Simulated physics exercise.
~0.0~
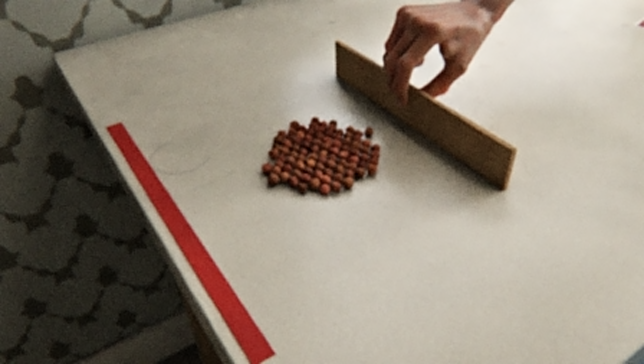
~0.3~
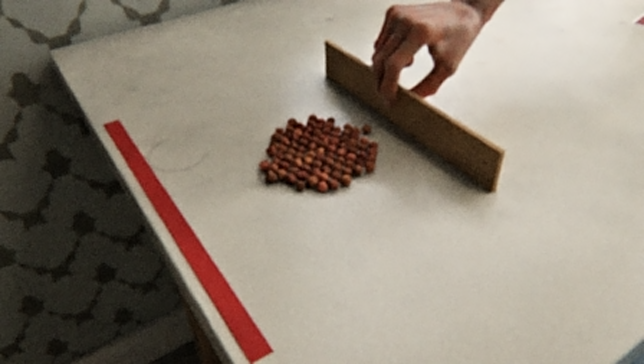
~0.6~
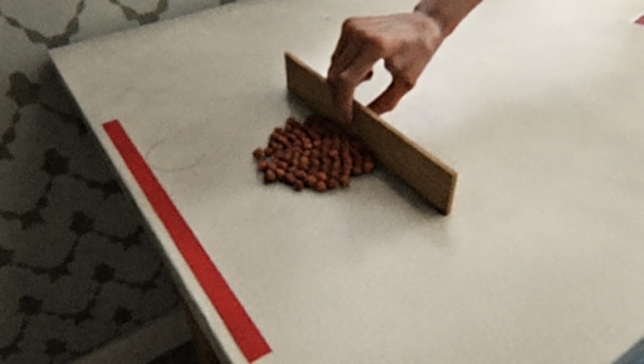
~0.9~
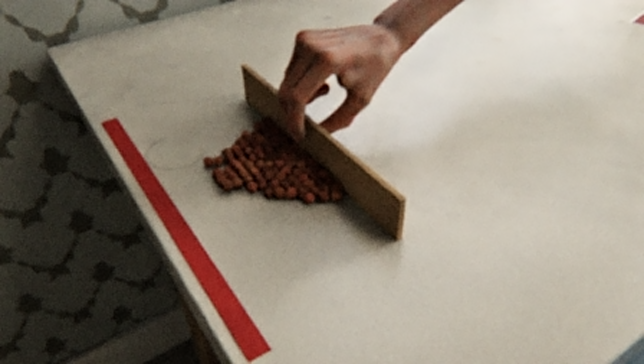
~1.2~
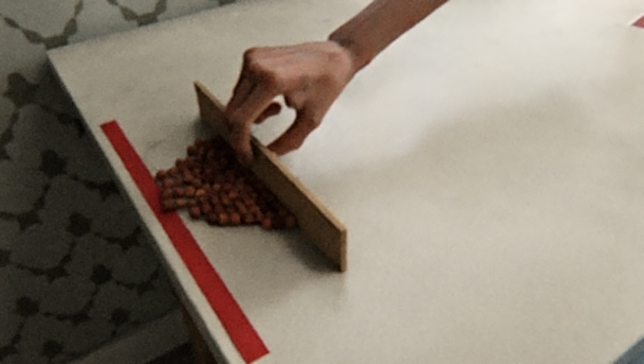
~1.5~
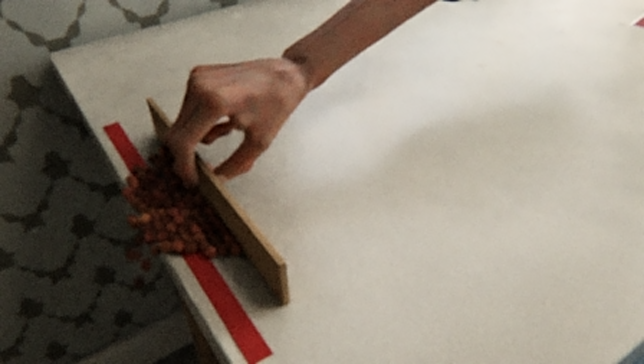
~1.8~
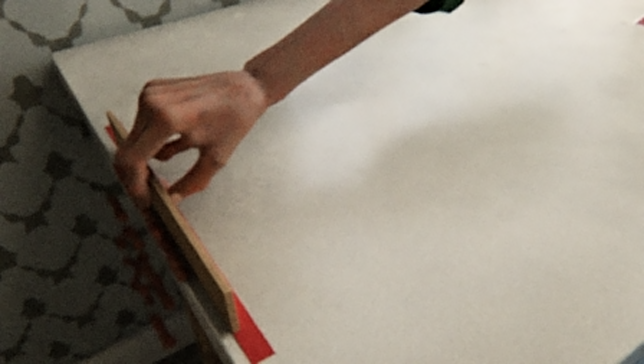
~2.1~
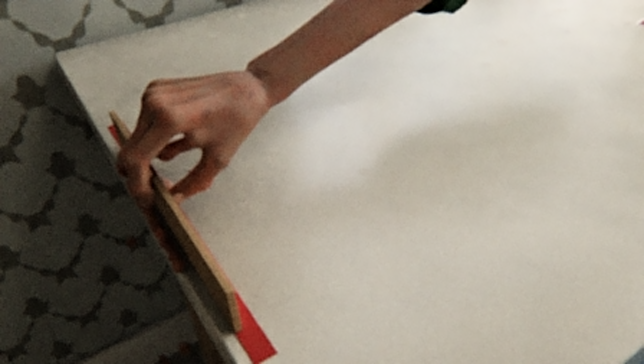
A heap of small reddish-brown pieces was pushed left across a pale tabletop by a hand holding an upright strip of card, spilling over the table's edge until most of it had gone and the card stopped at the red tape.
